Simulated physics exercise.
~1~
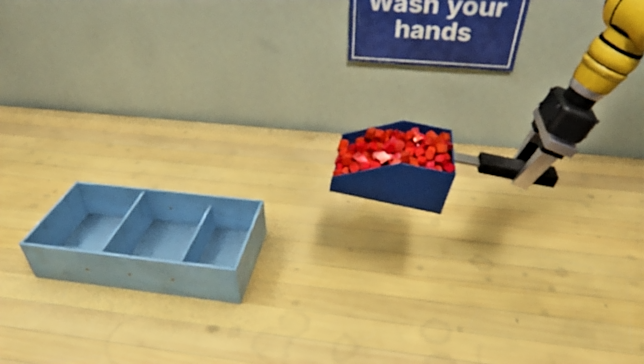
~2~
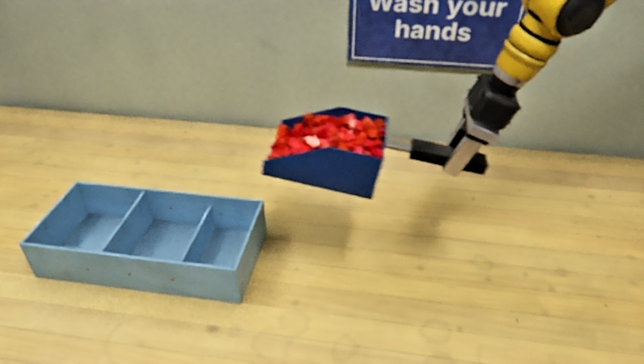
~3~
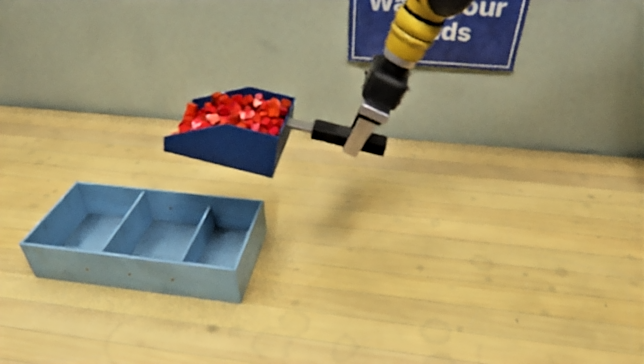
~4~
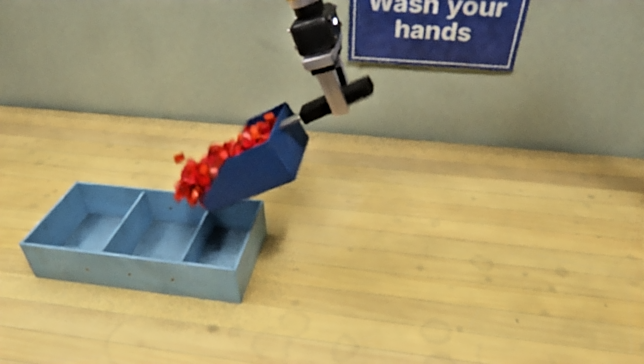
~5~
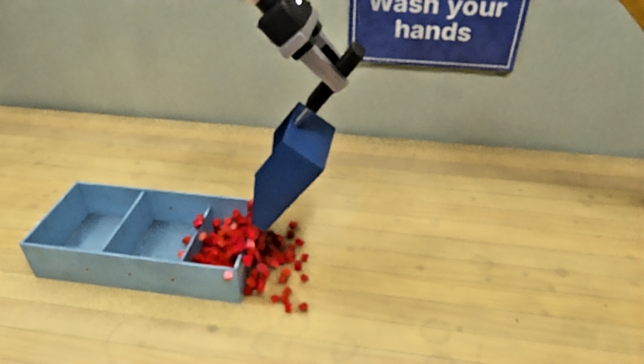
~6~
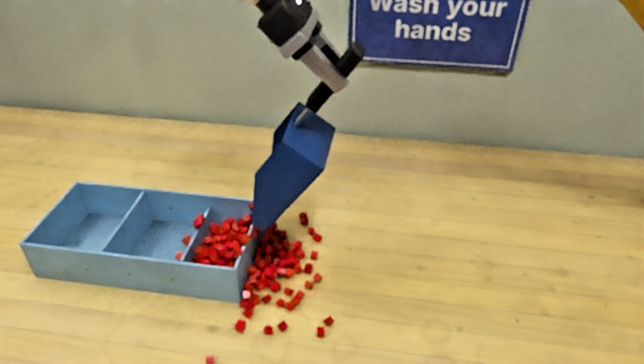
Robot arm carrying a blue scoop of red cubes left, tipping most into a divided box's right compartment, others scattering on the table.
